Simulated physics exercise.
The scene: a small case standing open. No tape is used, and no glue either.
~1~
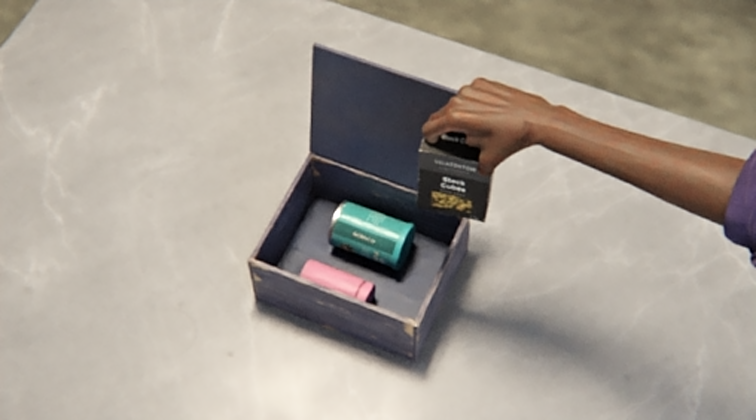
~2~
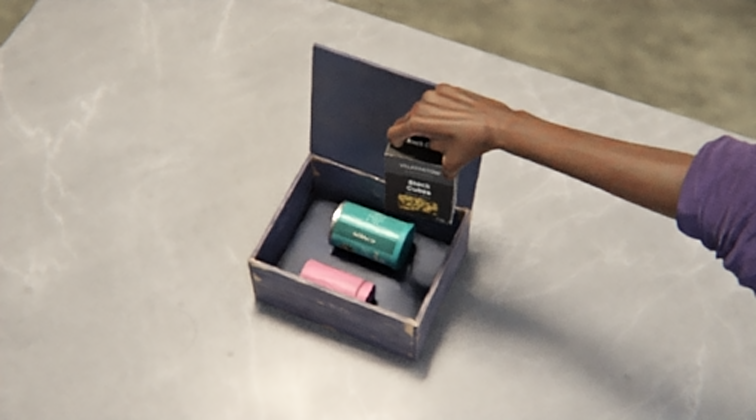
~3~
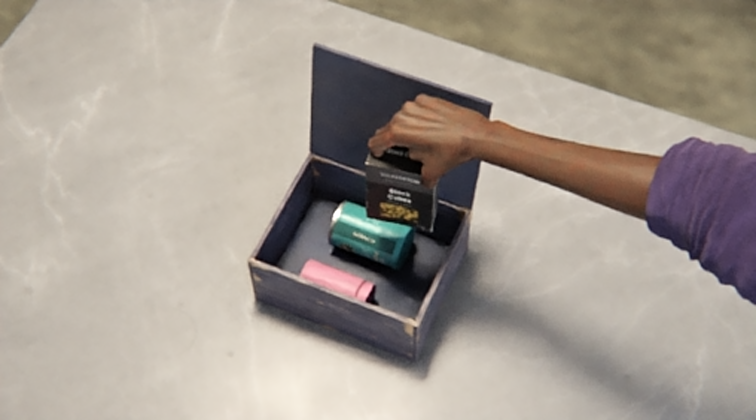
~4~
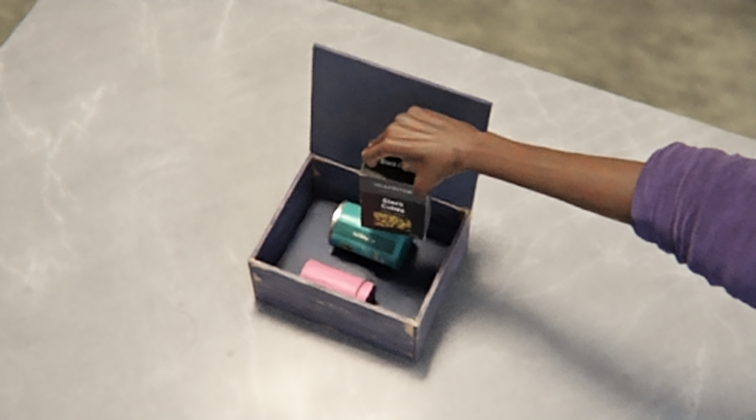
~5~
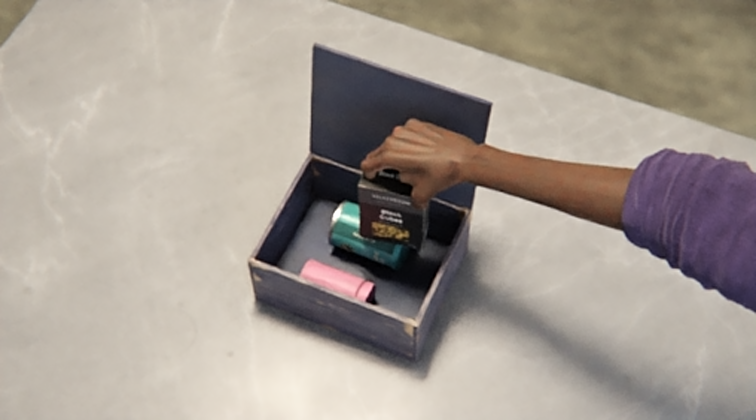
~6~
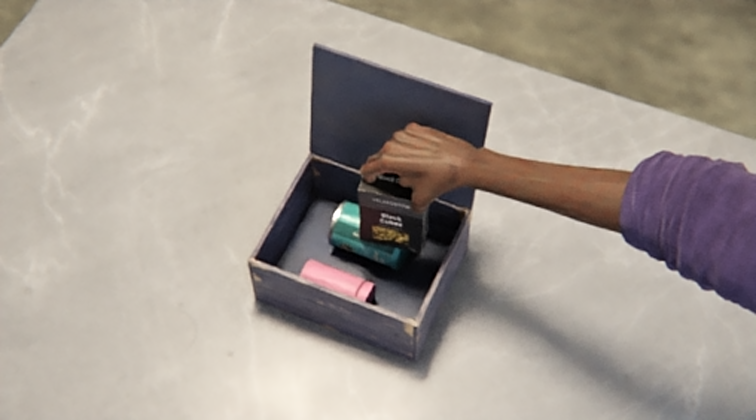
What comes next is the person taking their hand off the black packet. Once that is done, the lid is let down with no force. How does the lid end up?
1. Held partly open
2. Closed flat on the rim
1, held partly open.
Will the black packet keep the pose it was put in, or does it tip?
Result: The black packet leans over.
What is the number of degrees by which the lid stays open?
I'd put it at roughly 6°.
Then, 0.40 s later than the last frame, black packet tilted by 45° near (373, 276).
Then, 1.30 s later than the last frame, lid 77° above the rim; black packet tilted by 43° near (383, 281).
Then, 1.60 s later than the last frame, lid 52° above the rim; black packet tilted by 43° near (383, 282).
Then, 1.90 s later than the last frame, lid 16° above the rim; black packet tilted by 43° near (383, 281).
When it is over, lid 7° above the rim; lying over in the box, black packet; the other 2 as before. End places, in pixels of the last picture, black packet near (383, 282).
